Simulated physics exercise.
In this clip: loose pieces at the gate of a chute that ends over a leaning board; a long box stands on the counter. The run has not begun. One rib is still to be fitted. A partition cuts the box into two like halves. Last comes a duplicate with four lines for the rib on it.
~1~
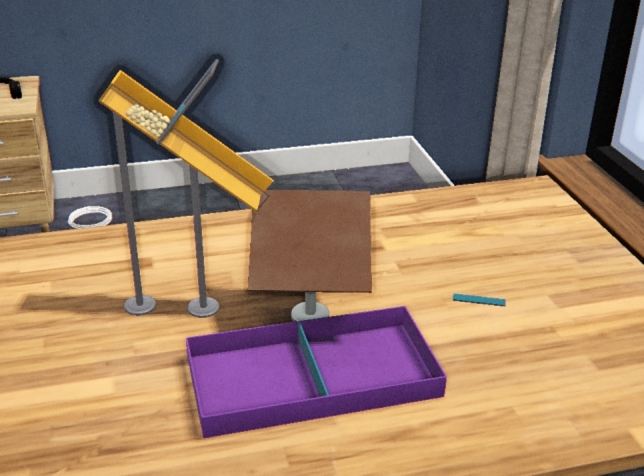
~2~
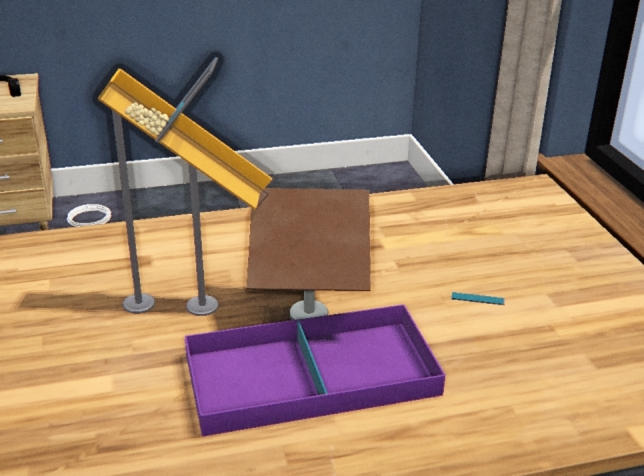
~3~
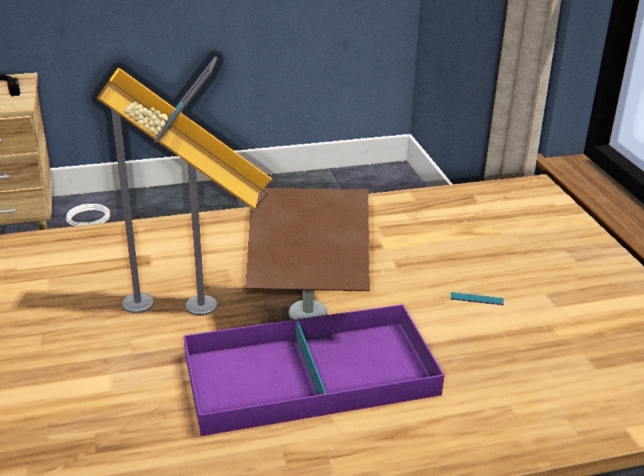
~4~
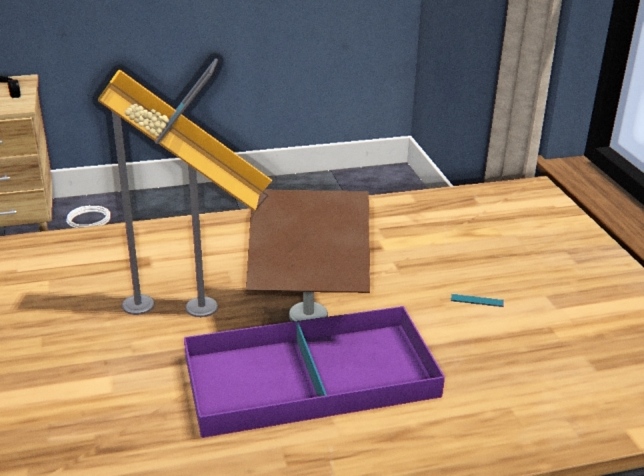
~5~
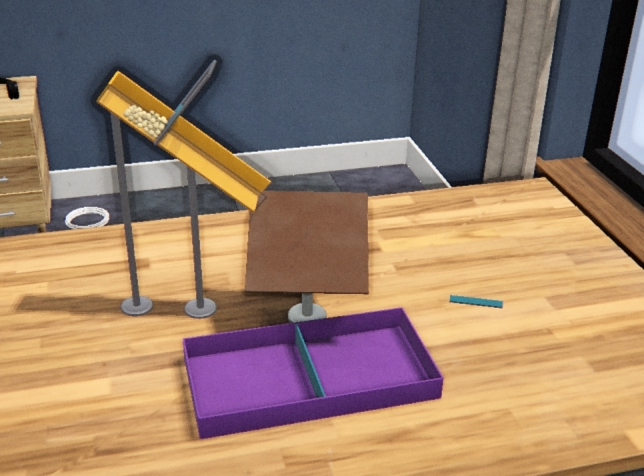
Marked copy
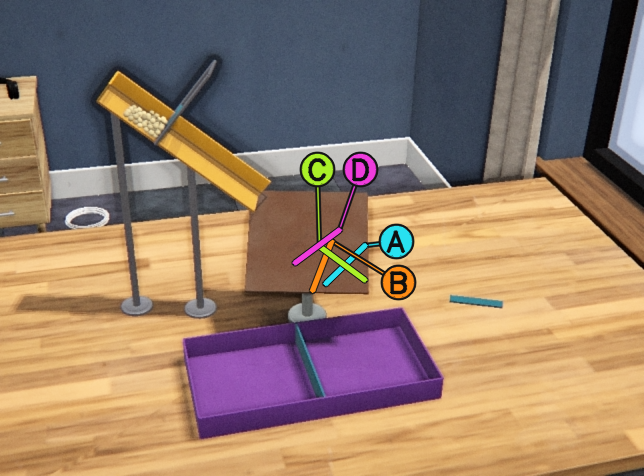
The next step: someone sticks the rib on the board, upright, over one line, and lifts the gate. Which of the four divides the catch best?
Line A does it best.
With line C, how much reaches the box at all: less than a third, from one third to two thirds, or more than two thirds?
More than two thirds.
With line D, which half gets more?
More lands on the left.
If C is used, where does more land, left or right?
More lands on the right.
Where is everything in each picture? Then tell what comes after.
The first picture shows load behind the gate at (155, 122), soya beans; lip of the chute at (258, 203), sloping fairly steeply.
The second picture shows middle of the board at (310, 237), tilted fairly steeply; middle of its low edge at (309, 289); of its high edge at (311, 189).
The third picture shows front corners of the box at (200, 415) and (444, 375); front end of its middle wall at (326, 394); gate still shut at (177, 111).
The fourth picture shows middle of the load at (154, 121); lip at (257, 203).
The fifth picture shows middle of the load at (153, 122); lip at (256, 204).
On the marked copy, line A from (365, 245) to (325, 283); line B from (331, 241) to (312, 290); line C from (319, 246) to (364, 279); line D from (339, 230) to (295, 262).
With A, of what is caught, about half in the left half, about half in the right.
With B, of what is caught, most in the left half, a small part in the right.
With C, of what is caught, a small part in the left half, nearly all in the right.
With D, of what is caught, nearly all in the left half, a small part in the right.
